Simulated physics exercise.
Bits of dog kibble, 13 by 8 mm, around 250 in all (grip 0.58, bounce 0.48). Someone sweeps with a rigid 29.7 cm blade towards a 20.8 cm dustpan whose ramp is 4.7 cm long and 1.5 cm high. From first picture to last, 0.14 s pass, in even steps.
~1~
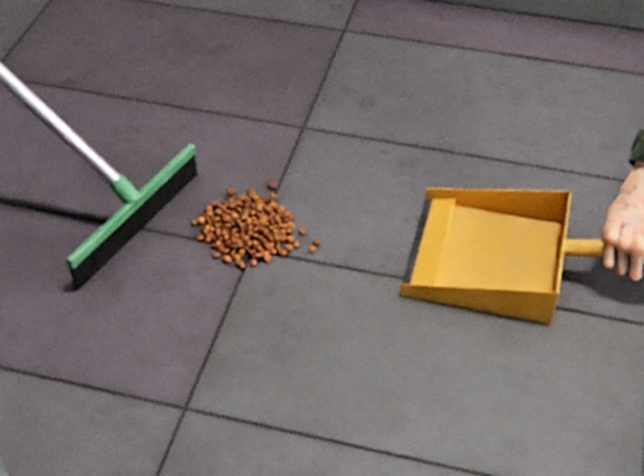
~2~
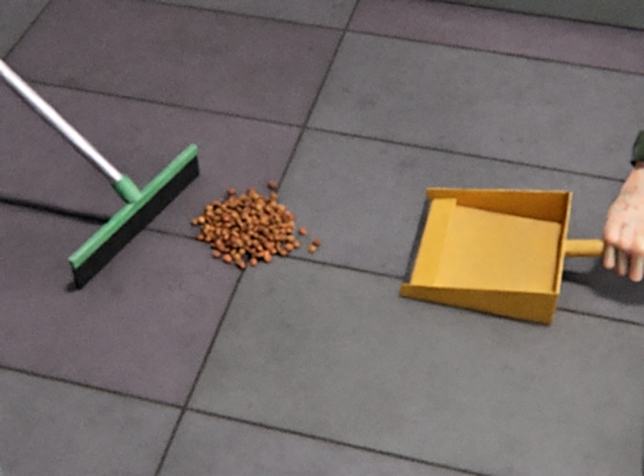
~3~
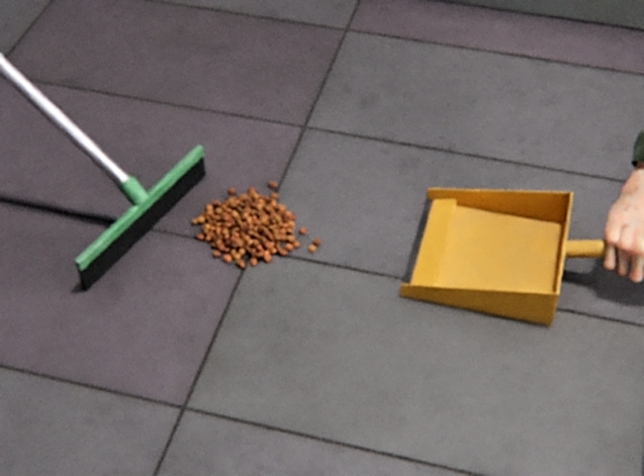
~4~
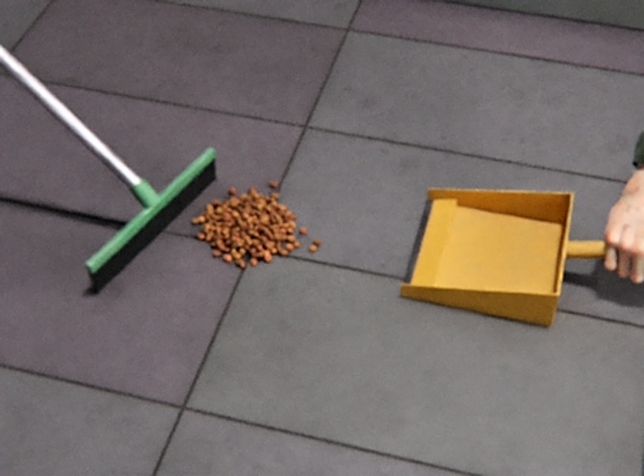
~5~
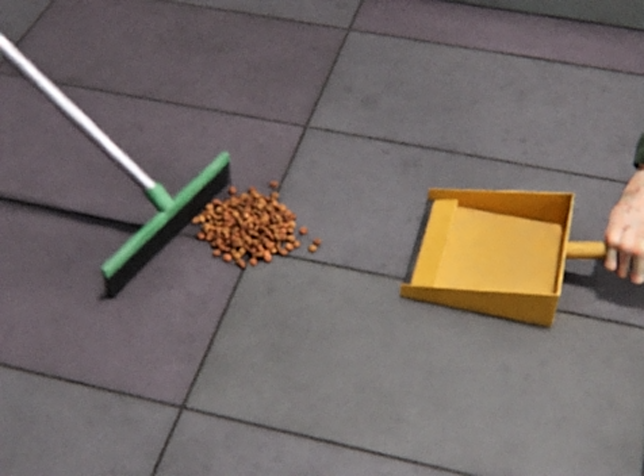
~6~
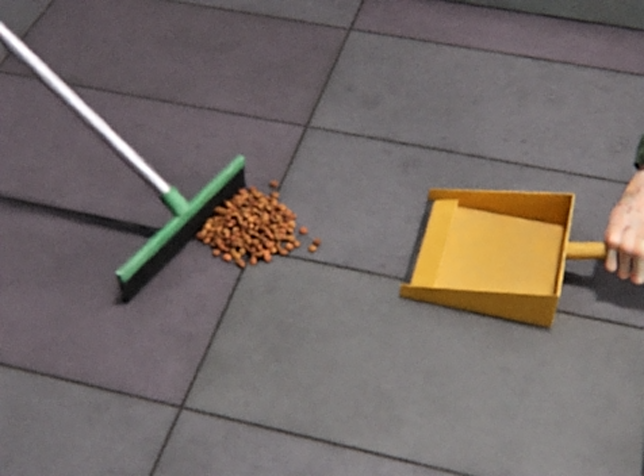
A green blade on a pale metal handle starts at the left of a small heap of brown kibble on grey tiles and slides slowly rightward. It then reaches the heap's left edge and begins pressing into the nearest pieces, while a hand at right holds a yellow dustpan nearly still.
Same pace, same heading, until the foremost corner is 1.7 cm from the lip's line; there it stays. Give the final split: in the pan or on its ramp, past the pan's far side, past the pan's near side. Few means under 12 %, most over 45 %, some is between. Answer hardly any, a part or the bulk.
In the pan or on its ramp: A part; past the pan's far side: Hardly any; past the pan's near side: A part.
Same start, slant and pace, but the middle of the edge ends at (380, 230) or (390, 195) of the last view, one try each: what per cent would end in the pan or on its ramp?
Some 20 and 5 per cent.
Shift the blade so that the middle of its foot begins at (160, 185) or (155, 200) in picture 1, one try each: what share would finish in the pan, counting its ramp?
About 25 and 25 per cent.
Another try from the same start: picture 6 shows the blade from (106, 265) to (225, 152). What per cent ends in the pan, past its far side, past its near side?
Pan 10, far 0, near 25.
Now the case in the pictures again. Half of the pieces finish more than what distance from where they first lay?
Some 28 cm.
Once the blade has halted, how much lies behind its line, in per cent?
Some 5 per cent.
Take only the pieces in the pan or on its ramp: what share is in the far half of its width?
About 20 per cent.
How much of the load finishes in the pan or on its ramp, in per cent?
Some 30 per cent.
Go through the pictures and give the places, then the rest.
In the first picture, blade from (72, 264) to (191, 151), moved 0.0 cm, 0 of the pieces shifted so far; middle of the pieces at (250, 225); pan at (497, 261).
In the second picture, blade from (74, 264) to (194, 151), moved 0.4 cm, 0 of the pieces shifted so far; middle of the pieces at (250, 224).
In the third picture, blade from (80, 266) to (200, 152), moved 1.4 cm, 0 of the pieces shifted so far; middle of the pieces at (251, 224).
In the fourth picture, blade from (91, 269) to (211, 155), moved 3.3 cm, 0 of the pieces shifted so far; middle of the pieces at (251, 224).
In the fifth picture, blade from (106, 273) to (226, 159), moved 5.8 cm, 0 of the pieces shifted so far; middle of the pieces at (251, 224).
In the sixth picture, blade from (122, 278) to (241, 162), moved 8.5 cm, 60 of the pieces shifted so far; middle of the pieces at (251, 223); pan at (499, 263).
Then, 0.15 s after the last picture, middle of the blade 19 cm from the lip; 0 % over the lip, far side 0 %, near side 20 %.
Then, 0.25 s after the last picture, middle of the blade 9 cm from the lip; 0 % over the lip, far side 0 %, near side 30 %.
Then, 0.48 s after the last picture, middle of the blade 6 cm from the lip; 30 % over the lip, far side 0 %, near side 40 %.
In the end, pan 30 %, far side 0 %, near side 40 %, in front of the lip or behind the blade 30 %.
